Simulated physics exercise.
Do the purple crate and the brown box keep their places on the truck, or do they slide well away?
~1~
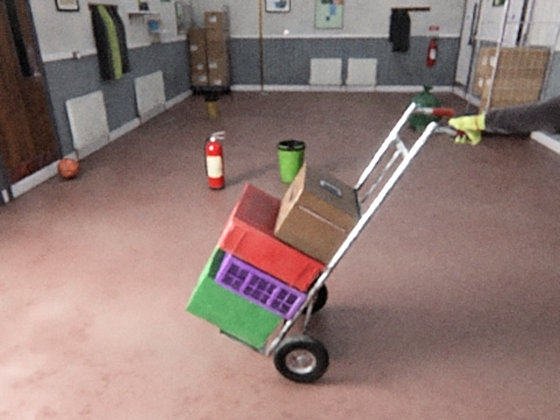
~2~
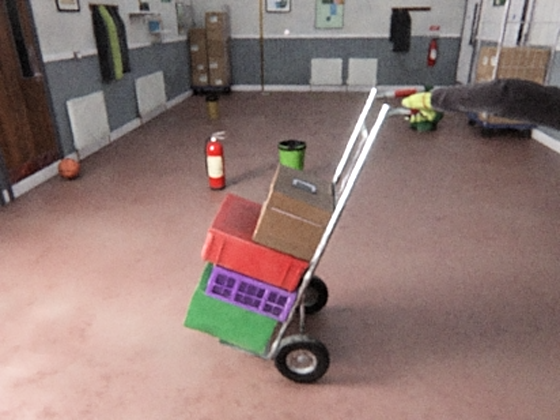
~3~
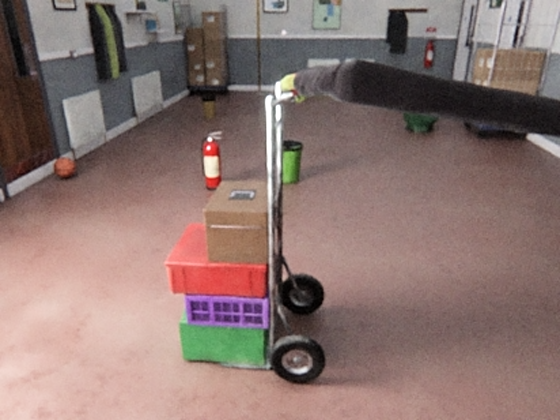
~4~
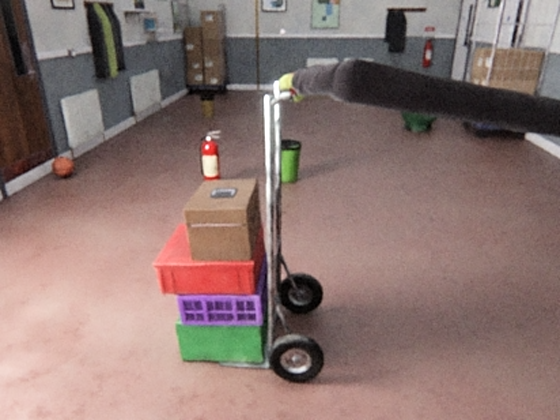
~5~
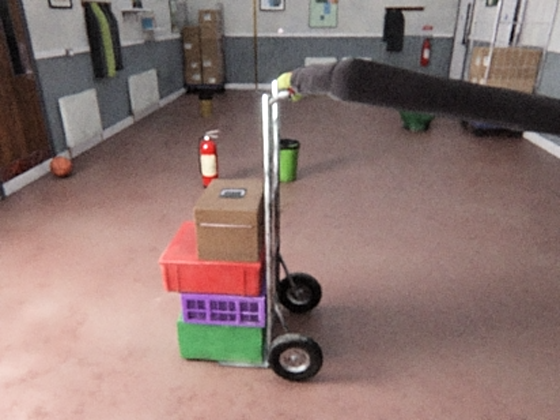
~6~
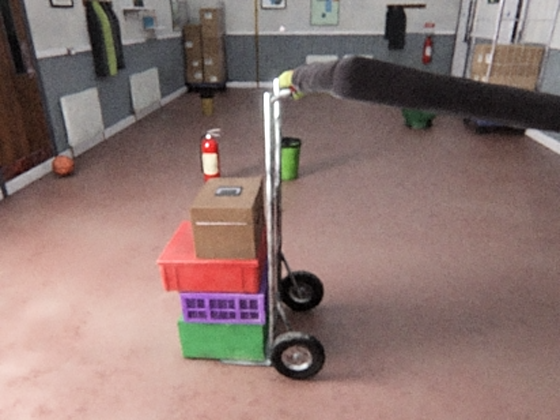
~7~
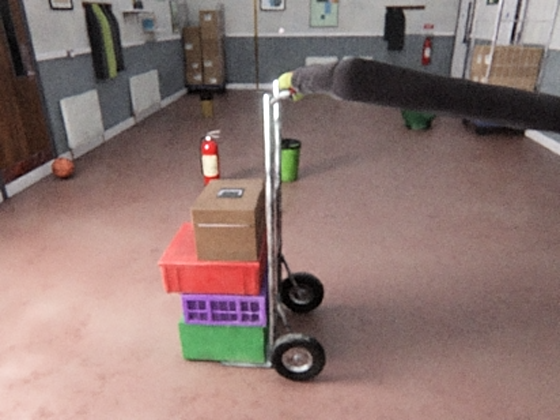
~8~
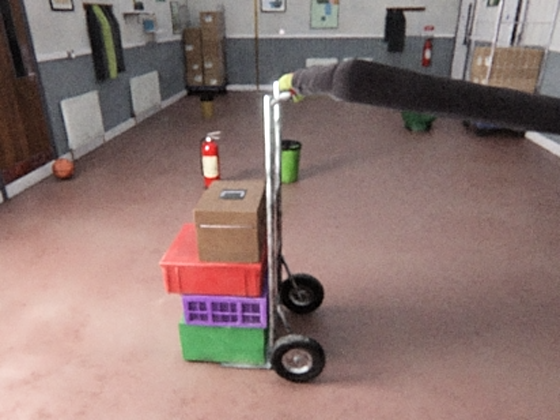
Both keep their places, with the purple crate still under the red tote and the brown box still on top.
